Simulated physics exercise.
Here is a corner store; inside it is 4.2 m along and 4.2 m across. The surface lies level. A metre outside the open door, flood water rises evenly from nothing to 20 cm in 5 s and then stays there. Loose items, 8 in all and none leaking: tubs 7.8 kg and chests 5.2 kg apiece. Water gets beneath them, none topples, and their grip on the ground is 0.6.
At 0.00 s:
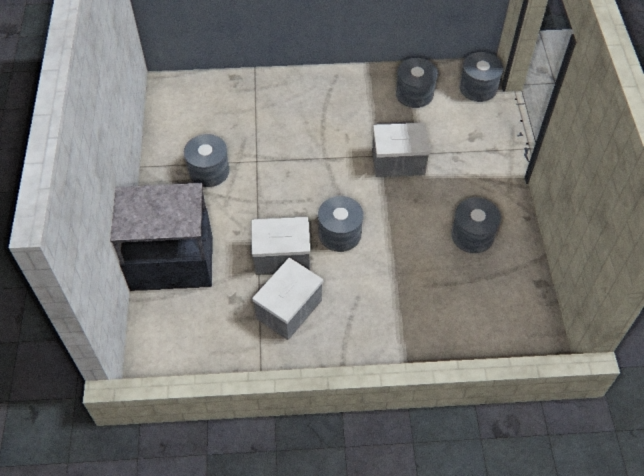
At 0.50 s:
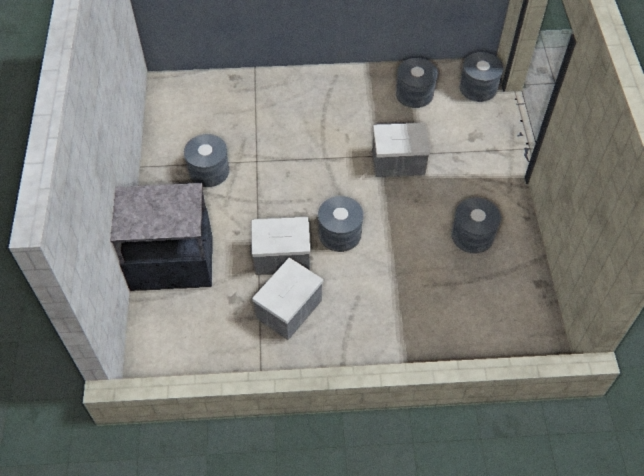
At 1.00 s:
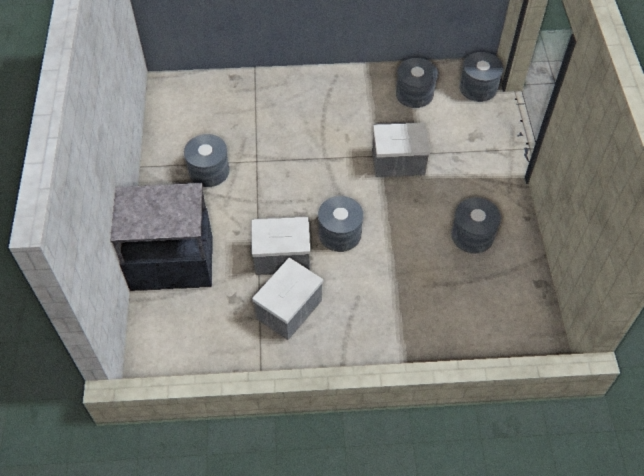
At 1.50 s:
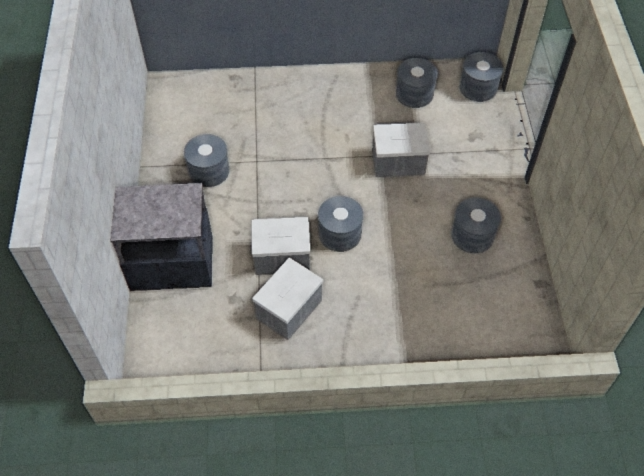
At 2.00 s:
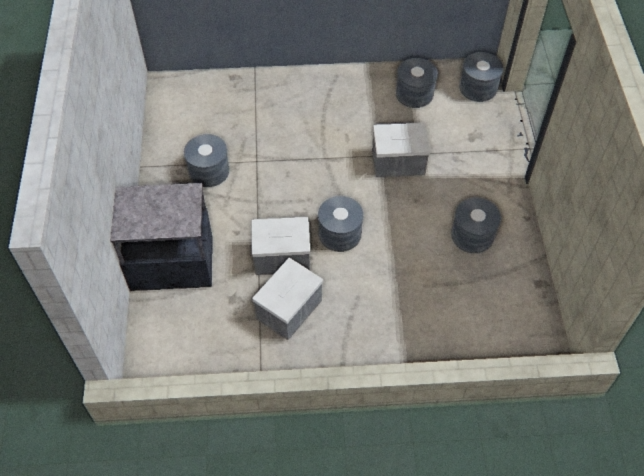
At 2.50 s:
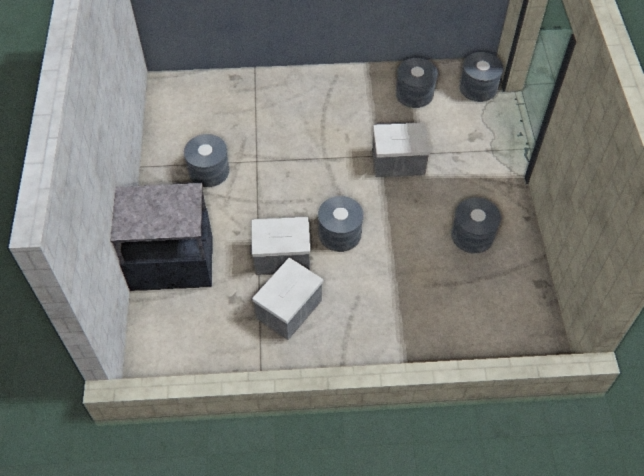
A walled room seen from above held grey tubs and pale boxes that stayed still, while greenish water covered the dark tiles outside and then just began spreading in through the doorway at right.
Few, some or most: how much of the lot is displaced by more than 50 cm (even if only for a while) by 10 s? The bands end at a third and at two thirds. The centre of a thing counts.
It is from one to two thirds.
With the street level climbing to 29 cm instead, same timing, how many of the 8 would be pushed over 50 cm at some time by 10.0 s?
In that case 6 of them.
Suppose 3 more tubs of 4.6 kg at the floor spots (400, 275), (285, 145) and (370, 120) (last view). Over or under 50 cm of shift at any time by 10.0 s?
In turn: Under, over, past it.
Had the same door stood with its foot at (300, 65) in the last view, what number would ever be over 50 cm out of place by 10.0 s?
In that case 5 of them.
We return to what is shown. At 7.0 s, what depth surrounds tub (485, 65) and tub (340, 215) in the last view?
Roughly 6 and 4 cm.
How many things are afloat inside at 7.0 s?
I count 3.
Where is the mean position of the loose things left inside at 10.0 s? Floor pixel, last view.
Around (299, 220).
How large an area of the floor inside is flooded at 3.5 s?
About 1.5 m2.
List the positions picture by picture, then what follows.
A tub at (478, 216), on the bottom; a chest at (281, 235), on the bottom; water covers 0.0 m2; 0 of 8 have shifted, in the first frame.
A tub at (478, 216), on the bottom; a chest at (281, 235) rests on the ground; water covers 0.0 m2; 0 of 8 have shifted, in the second frame.
A tub at (478, 216) rests on the ground; a chest at (281, 235), on the bottom; water covers 0.0 m2; 0 of 8 have shifted, in the third frame.
A tub at (478, 216), on the bottom; a chest at (281, 235) rests on the ground; 0.0 m2 under water; 0 of 8 have shifted, in the fourth frame.
A tub at (478, 216), on the bottom; a chest at (281, 235), on the bottom; water covers 0.0 m2; 0 of 8 have shifted, in the fifth frame.
A tub at (478, 216), on the bottom; a chest at (281, 235) rests on the ground; water covers 0.2 m2; 0 of 8 have shifted, in the sixth frame.
After 3.5 s 0 of 8 are over 50 cm from their spots; 0 afloat.
After 4.5 s 0 of 8 are over 50 cm from their spots; 0 afloat.
After 7.0 s 2 of 8 are over 50 cm from their spots; 3 afloat.
After 10.0 s 4 of 8 are over 50 cm from their spots, and 4 have been at some point; 7 afloat.
